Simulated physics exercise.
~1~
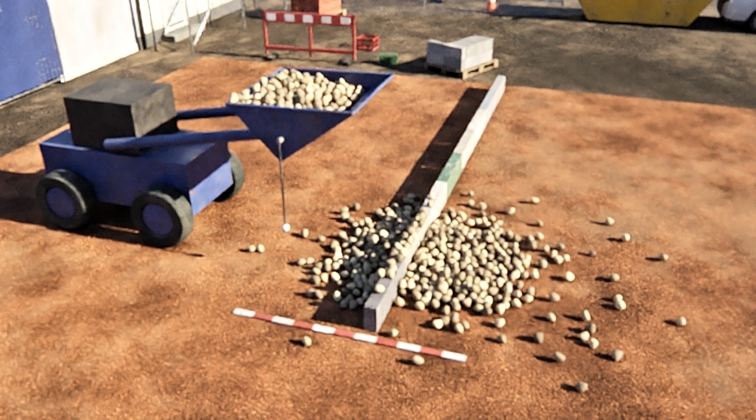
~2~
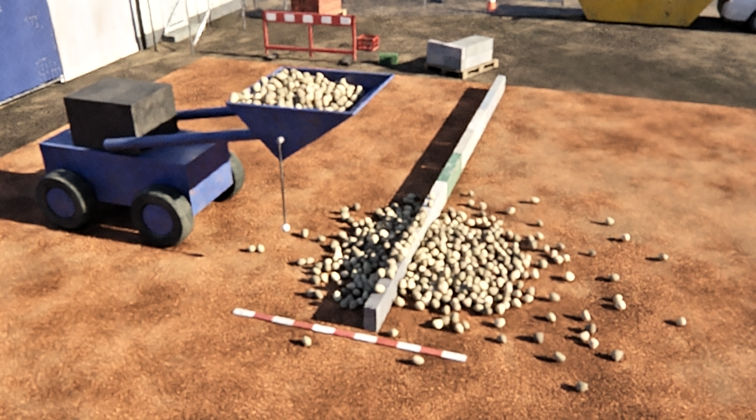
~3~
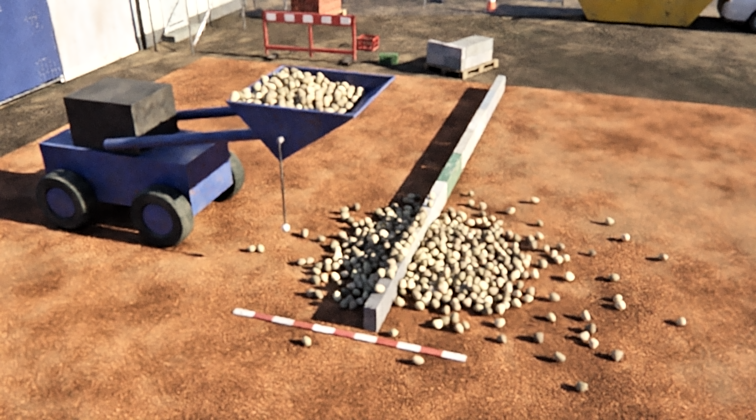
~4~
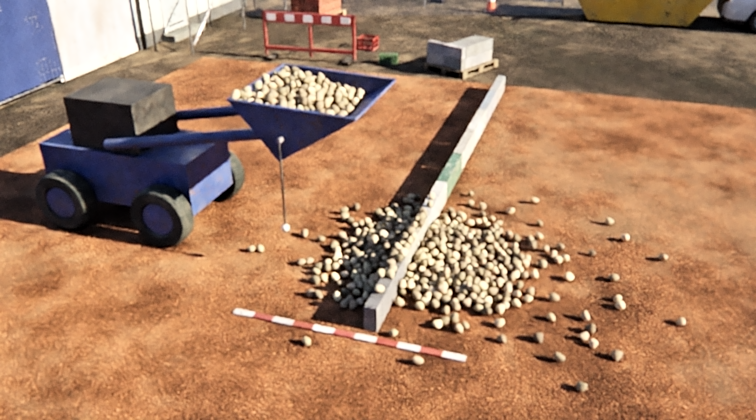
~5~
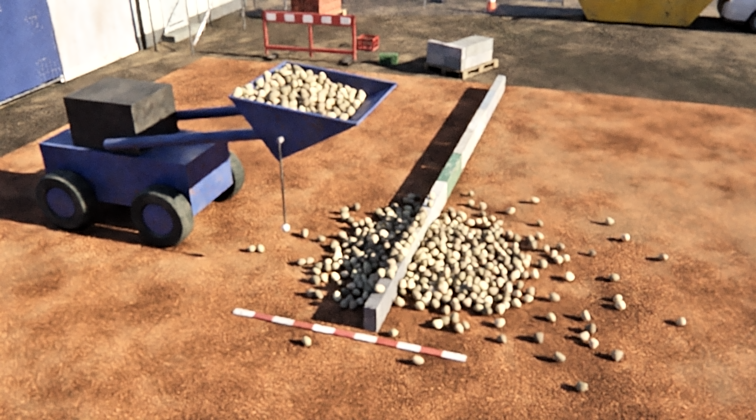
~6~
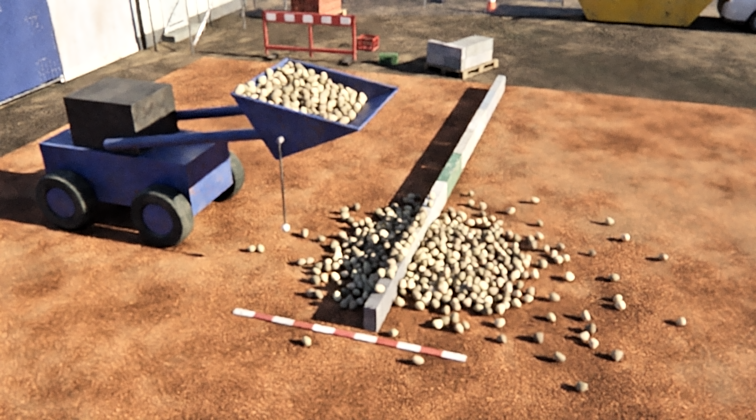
The clip shows a blue loader holding a raised bucket of pale round stones beside a scattered pile lying around a long kerb; the bucket slowly tilts forward a little, its front edge lowering, while the pile stays still.
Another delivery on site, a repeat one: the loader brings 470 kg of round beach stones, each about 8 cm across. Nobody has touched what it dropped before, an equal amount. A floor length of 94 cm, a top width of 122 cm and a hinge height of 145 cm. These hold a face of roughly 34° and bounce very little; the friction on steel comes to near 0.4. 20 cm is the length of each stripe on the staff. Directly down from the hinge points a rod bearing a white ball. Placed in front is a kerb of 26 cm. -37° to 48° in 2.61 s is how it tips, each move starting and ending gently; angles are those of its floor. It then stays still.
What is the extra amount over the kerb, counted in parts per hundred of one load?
Close to 16 parts in a hundred.
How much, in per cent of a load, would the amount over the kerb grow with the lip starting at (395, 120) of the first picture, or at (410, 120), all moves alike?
Around 80 and 100 percent respectively.
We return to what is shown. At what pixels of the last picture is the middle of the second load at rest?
(382, 239).
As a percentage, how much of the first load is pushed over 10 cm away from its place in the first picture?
Near 20 per cent, I reckon.
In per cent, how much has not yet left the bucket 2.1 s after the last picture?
Some 0 %, roughly, is held.
Then, 1.4 s after the last picture the floor is at 35°; in per cent of one load, 70 in the bucket, 76 on this side of the kerb, 54 over the kerb; the foremost stones are at (630, 280).
Then, 2.1 s after the last picture the floor is at 48°; in per cent of one load, 0 in the bucket, 132 on this side of the kerb, 68 over the kerb; the foremost stones are at (630, 280).
Then, 2.5 s after the last picture the floor is at 48°; in per cent of one load, 0 in the bucket, 131 on this side of the kerb, 69 over the kerb; the foremost stones are at (630, 280).
Then, 5.2 s after the last picture the floor is at 48°; in per cent of one load, 0 in the bucket, 131 on this side of the kerb, 70 over the kerb; the foremost stones are at (630, 280). Net gain over the kerb, 16.
